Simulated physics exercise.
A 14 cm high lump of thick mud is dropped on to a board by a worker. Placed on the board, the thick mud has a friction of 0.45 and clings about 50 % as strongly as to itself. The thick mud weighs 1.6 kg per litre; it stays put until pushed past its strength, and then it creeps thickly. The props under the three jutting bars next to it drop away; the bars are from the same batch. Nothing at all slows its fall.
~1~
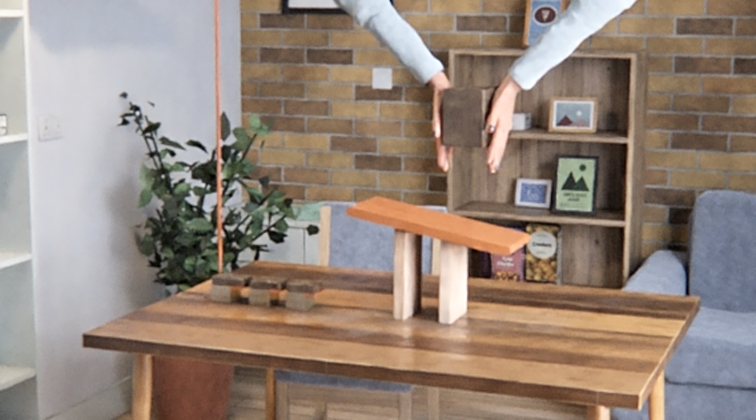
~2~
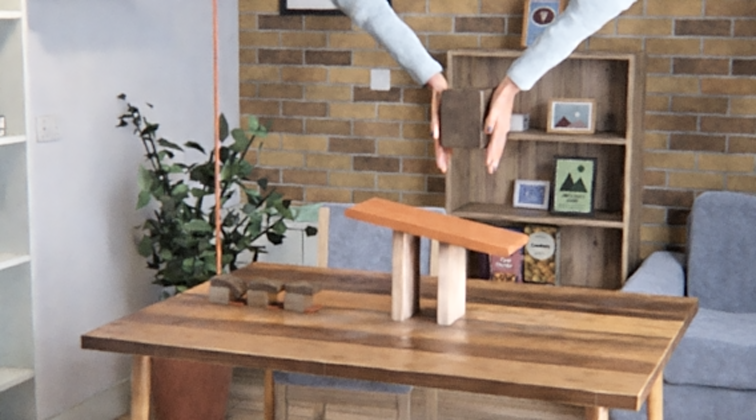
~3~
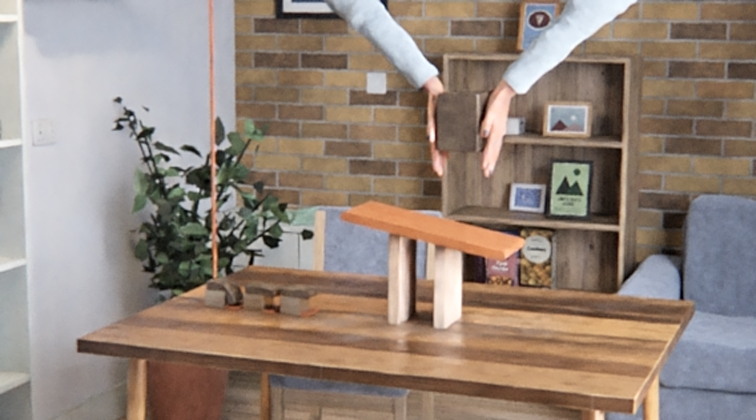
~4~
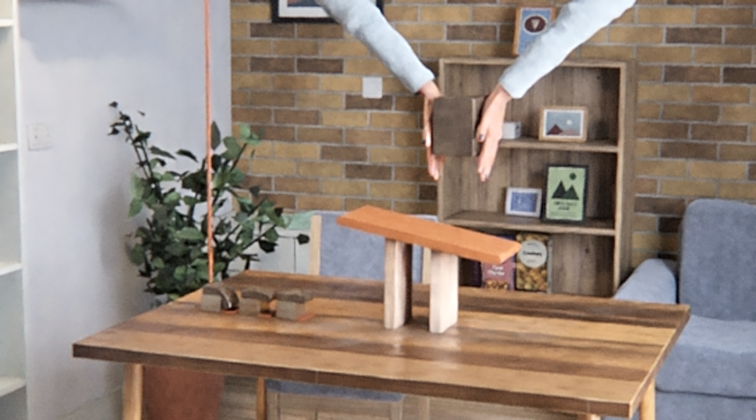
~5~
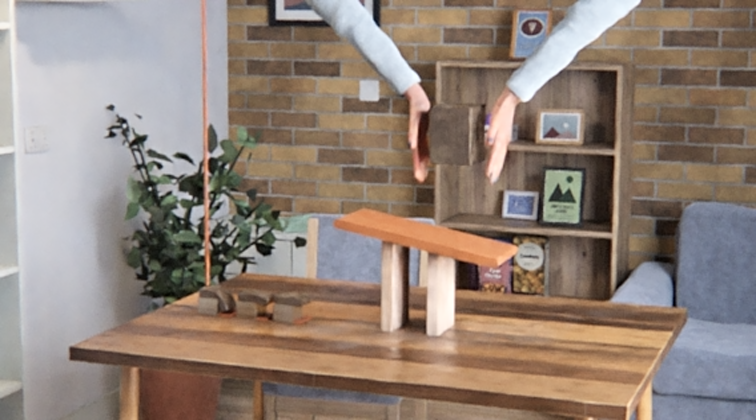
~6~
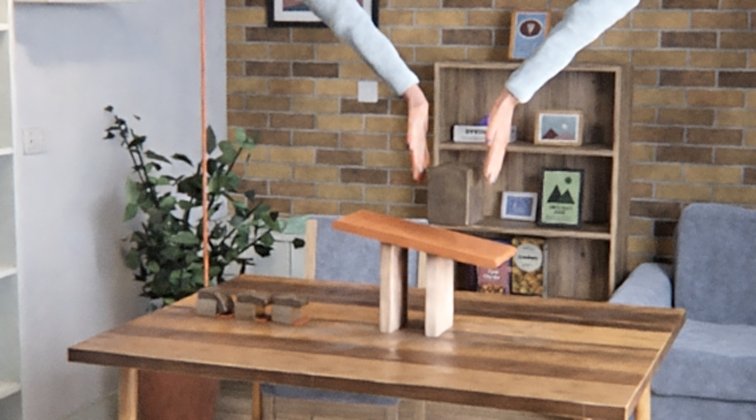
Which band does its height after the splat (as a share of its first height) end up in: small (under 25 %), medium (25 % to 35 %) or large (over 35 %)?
It ends up large.
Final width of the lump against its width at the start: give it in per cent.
Around 250 % of the starting width.
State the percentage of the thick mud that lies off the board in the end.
Share off the board, approx. 16 %.
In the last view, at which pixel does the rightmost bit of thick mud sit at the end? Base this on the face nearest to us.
Close to pixel (504, 258).
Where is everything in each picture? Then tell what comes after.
In the first frame, highest point of the thick mud at (464, 89); the tips have sunk 0, 0, 0 (left to right).
In the second frame, highest point of the thick mud at (463, 90); the tips have sunk 2.6 cm, 7 mm, 2 mm (left to right).
In the third frame, highest point of the thick mud at (459, 94); the tips have sunk 3.7 cm, 8 mm, 2 mm (left to right).
In the fourth frame, highest point of the thick mud at (454, 98); the tips have sunk 3.7 cm, 8 mm, 3 mm (left to right).
In the fifth frame, highest point of the thick mud at (451, 108); the tips have sunk 3.7 cm, 9 mm, 3 mm (left to right).
In the sixth frame, highest point of the thick mud at (449, 169); the tips have sunk 3.8 cm, 10 mm, 3 mm (left to right).
Another 0.12 s on from the sixth picture, it stands 44 % of its first height and none has gone off the board.
Another 0.25 s on from the sixth picture, it stands 42 % of its first height and none has gone off the board.
Another 0.38 s on from the sixth picture, it stands 42 % of its first height and none has gone off the board.
Another 0.52 s on from the sixth picture, it stands 42 % of its first height and none has gone off the board.
Another 0.87 s on from the sixth picture, at the end, it stands 42 % of its first height and 15 % has gone off the board.
